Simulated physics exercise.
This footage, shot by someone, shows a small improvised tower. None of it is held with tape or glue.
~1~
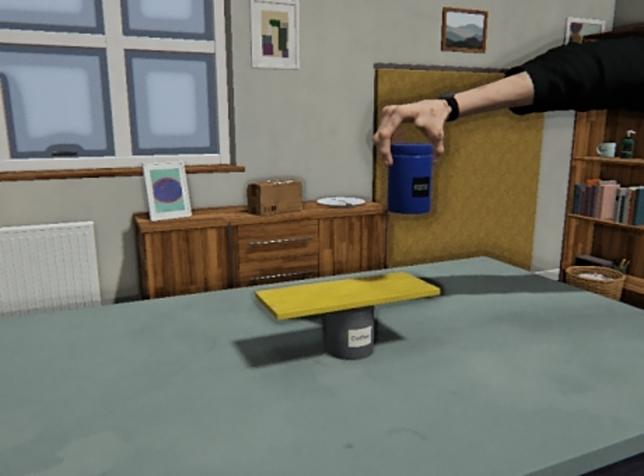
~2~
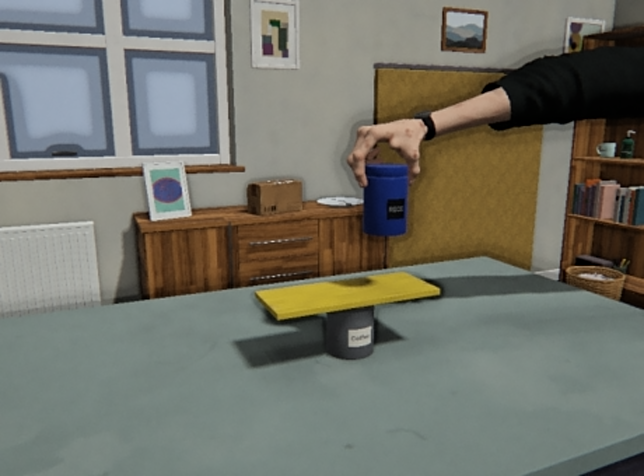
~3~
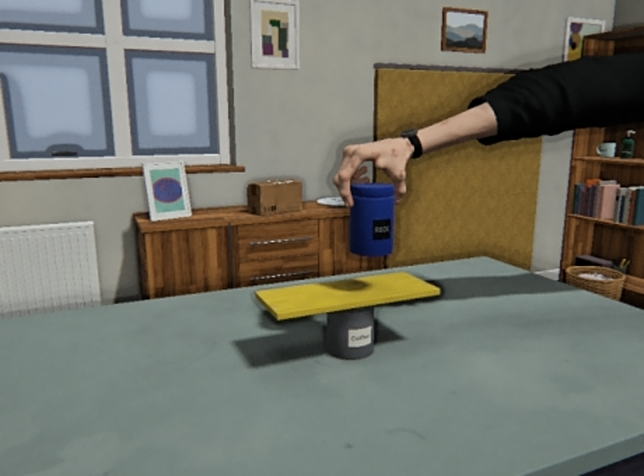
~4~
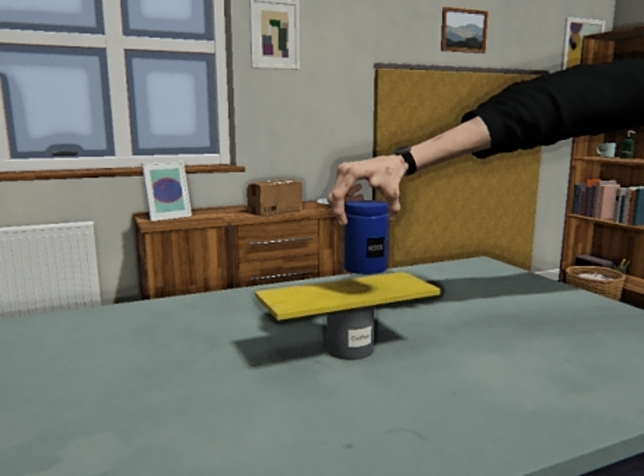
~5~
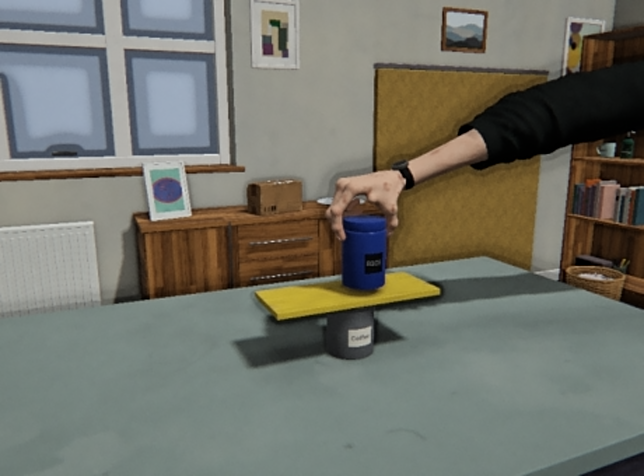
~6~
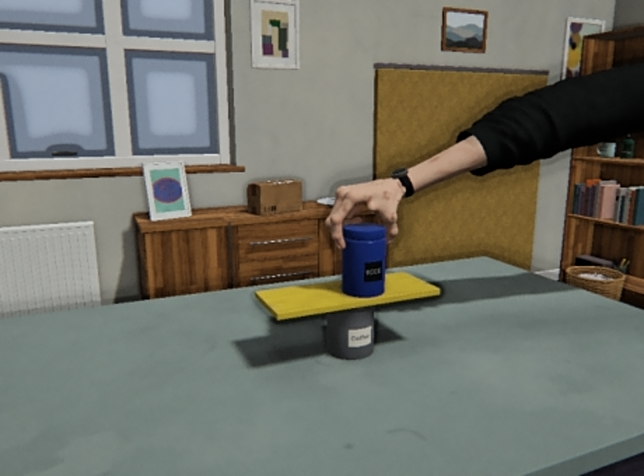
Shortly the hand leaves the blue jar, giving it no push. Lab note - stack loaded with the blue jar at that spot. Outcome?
Ends intact.
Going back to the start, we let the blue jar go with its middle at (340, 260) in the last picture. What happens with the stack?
Stands.
Then, 0.60 s past the last view, nothing moves.
Then, 1.30 s past the last view, blue jar resting near (364, 260).
Finally, all 3 still in place. Final places as the last picture's camera would see them, blue jar near (364, 260). The stack holds.
